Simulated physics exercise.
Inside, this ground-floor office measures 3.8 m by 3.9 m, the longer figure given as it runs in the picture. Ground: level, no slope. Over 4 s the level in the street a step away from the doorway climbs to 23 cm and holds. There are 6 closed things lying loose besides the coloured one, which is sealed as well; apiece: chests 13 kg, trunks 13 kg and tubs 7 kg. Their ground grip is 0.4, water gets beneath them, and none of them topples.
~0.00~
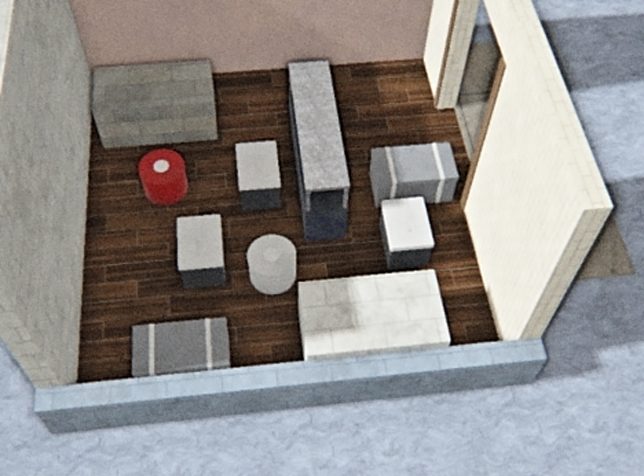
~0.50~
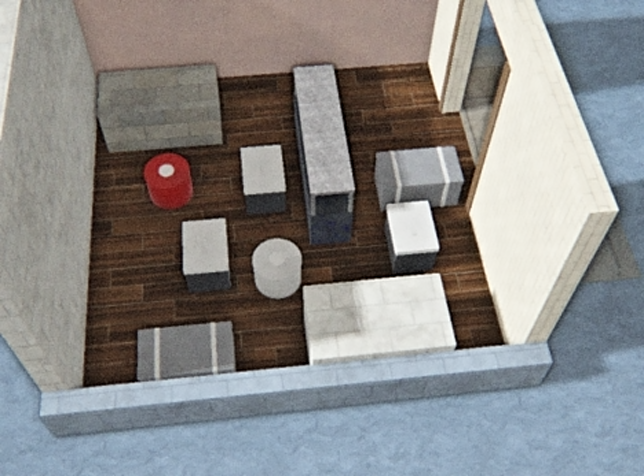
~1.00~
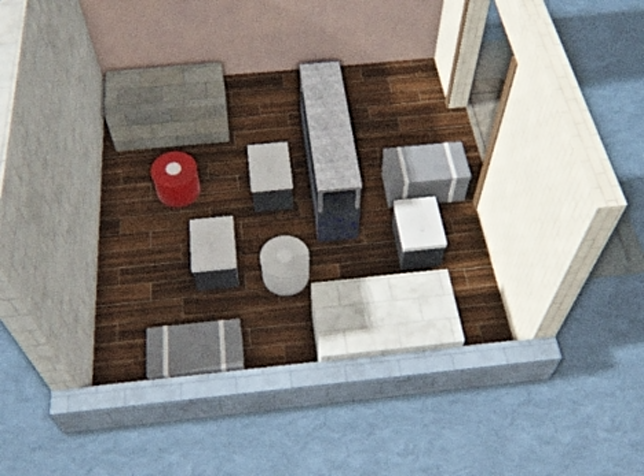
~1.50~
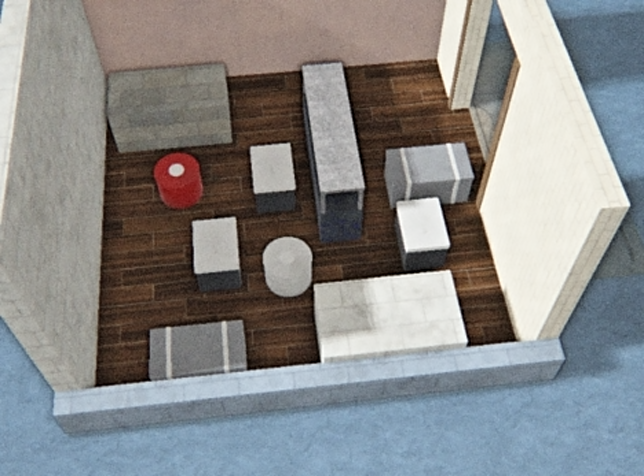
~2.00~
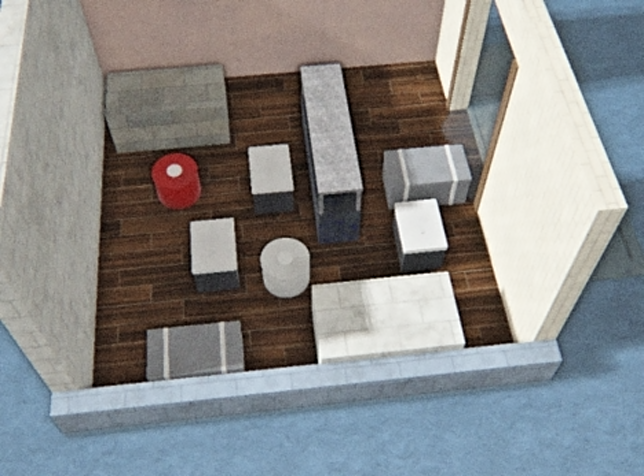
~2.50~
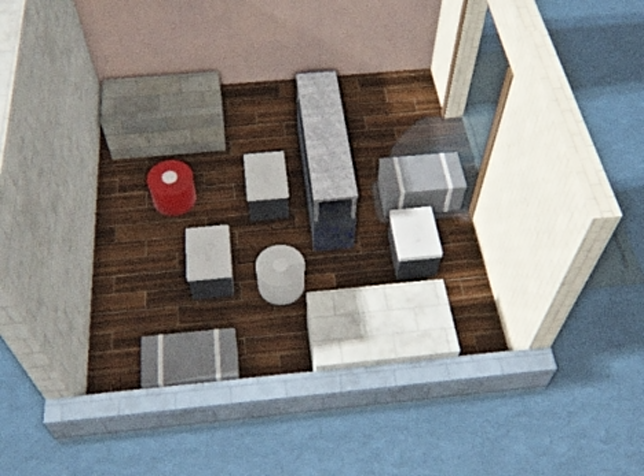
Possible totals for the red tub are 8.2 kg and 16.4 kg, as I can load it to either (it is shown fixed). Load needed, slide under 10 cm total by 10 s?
My call: It requires the heavier amount.
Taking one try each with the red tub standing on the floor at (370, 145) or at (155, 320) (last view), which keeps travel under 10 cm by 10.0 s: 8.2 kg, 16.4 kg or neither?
In that order: No load works; just the heavier works.
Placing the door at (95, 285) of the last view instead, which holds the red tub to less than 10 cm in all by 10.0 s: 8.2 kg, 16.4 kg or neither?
With that change, neither one suffices.
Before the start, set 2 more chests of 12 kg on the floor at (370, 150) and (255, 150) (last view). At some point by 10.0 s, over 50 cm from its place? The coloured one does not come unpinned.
First exceeds it, then stays inside.
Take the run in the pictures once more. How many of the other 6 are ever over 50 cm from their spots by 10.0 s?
All told, that gives 4.
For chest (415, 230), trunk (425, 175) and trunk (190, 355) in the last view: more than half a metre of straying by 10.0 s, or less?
Reading the three in turn gives surpassed, surpassed and not surpassed.
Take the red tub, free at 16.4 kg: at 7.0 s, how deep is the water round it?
0 cm, roughly.
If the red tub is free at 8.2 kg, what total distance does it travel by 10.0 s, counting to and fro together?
Around 40 centimetres in total.
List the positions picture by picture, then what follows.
The first frame shows the red tub at (161, 167) rests on the ground; water covers 0.0 m2; 0 of 7 have shifted.
The second frame shows the red tub at (167, 171) rests on the ground; 0.0 m2 under water; 0 of 7 have shifted.
The third frame shows the red tub at (174, 169) rests on the ground; water covers 0.0 m2; 0 of 7 have shifted.
The fourth frame shows the red tub at (177, 170) rests on the ground; 0.0 m2 under water; 0 of 7 have shifted.
The fifth frame shows the red tub at (175, 171) rests on the ground; 0.0 m2 under water; 0 of 7 have shifted.
The sixth frame shows the red tub at (170, 178), on the bottom; 0.5 m2 under water; 0 of 7 have shifted.
After 3.5 s the red tub would be 0 cm from its start with 8.2 kg and 0 cm from its start with 16.4 kg; 0 cm of water round it then.
After 4.5 s the red tub would be 0 cm from its start with 8.2 kg and 0 cm from its start with 16.4 kg; 0 cm of water round it then.
After 7.0 s the red tub would be 0 cm from its start with 8.2 kg and 0 cm from its start with 16.4 kg; 0 cm of water round it then.
After 10.0 s the red tub would be 41 cm from its start with 8.2 kg and 0 cm from its start with 16.4 kg; 6 cm of water round it then.
